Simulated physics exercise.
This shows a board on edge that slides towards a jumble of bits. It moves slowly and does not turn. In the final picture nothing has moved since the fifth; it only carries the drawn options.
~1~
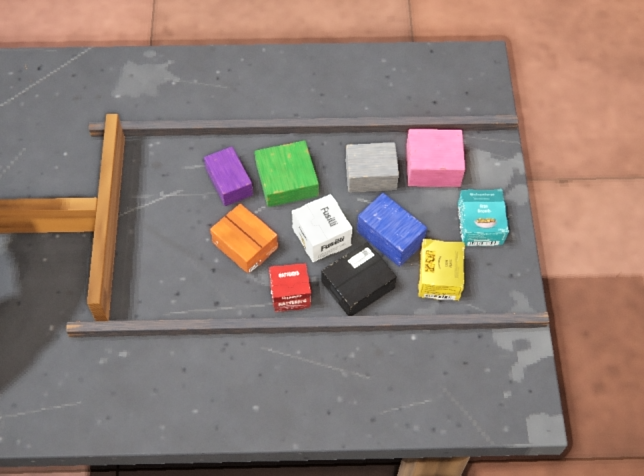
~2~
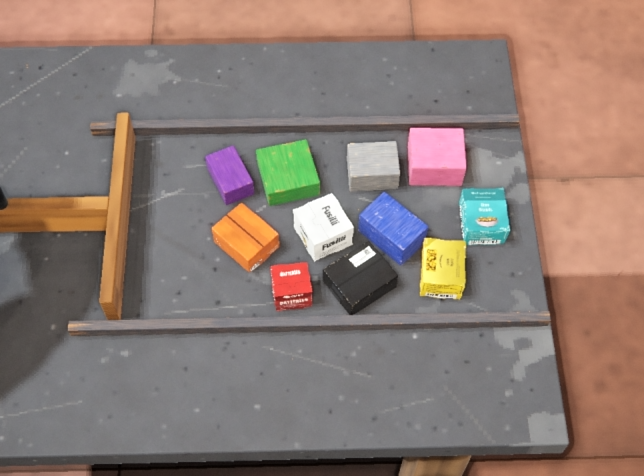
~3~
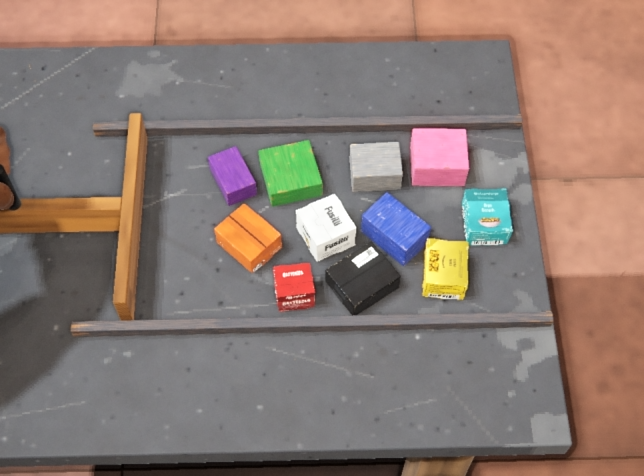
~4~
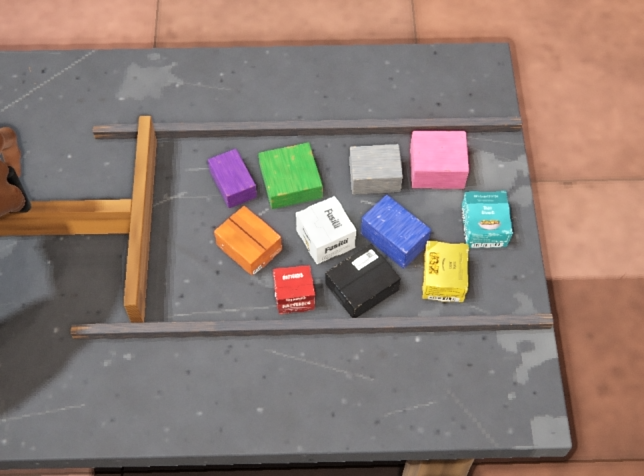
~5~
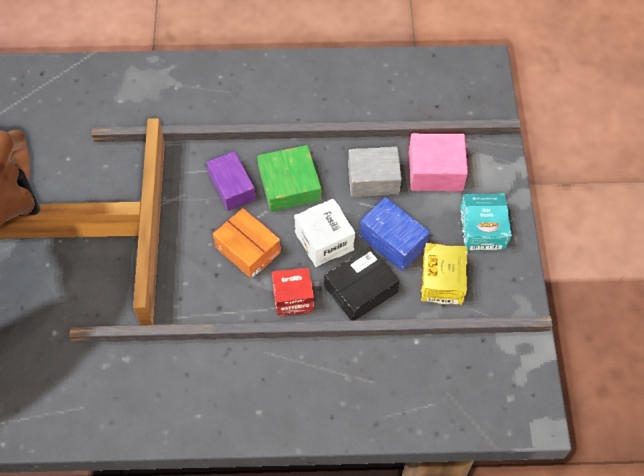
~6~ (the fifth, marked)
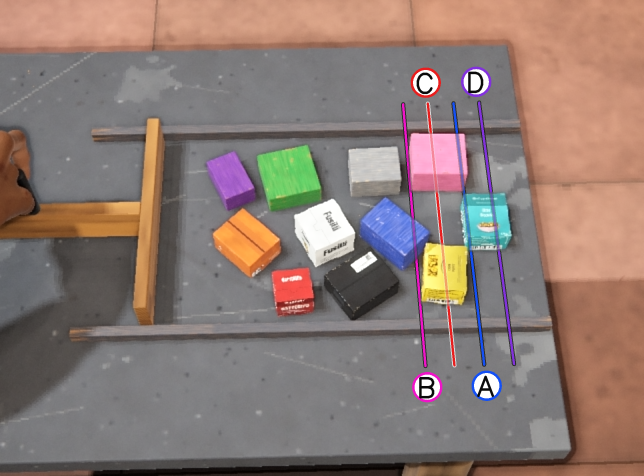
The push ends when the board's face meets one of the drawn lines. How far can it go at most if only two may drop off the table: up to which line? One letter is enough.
Up to line B.
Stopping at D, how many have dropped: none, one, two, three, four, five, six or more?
Six or more.
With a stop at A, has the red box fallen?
By then, no.
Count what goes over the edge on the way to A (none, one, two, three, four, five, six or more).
In all, five.
On the marked copy, A at (468, 224); B at (413, 225); C at (440, 224); D at (495, 223).
Taking B. A third of the way, board (244, 205); green block (310, 179); purple block (269, 181).
Two thirds of the way, board (339, 203); pink block (501, 161); turquoise packet (490, 222).
When it is over, board (411, 202); pink block over the edge; turquoise packet over the edge; two fallen.
As for the rest, A drops five; C drops five; D drops eight.
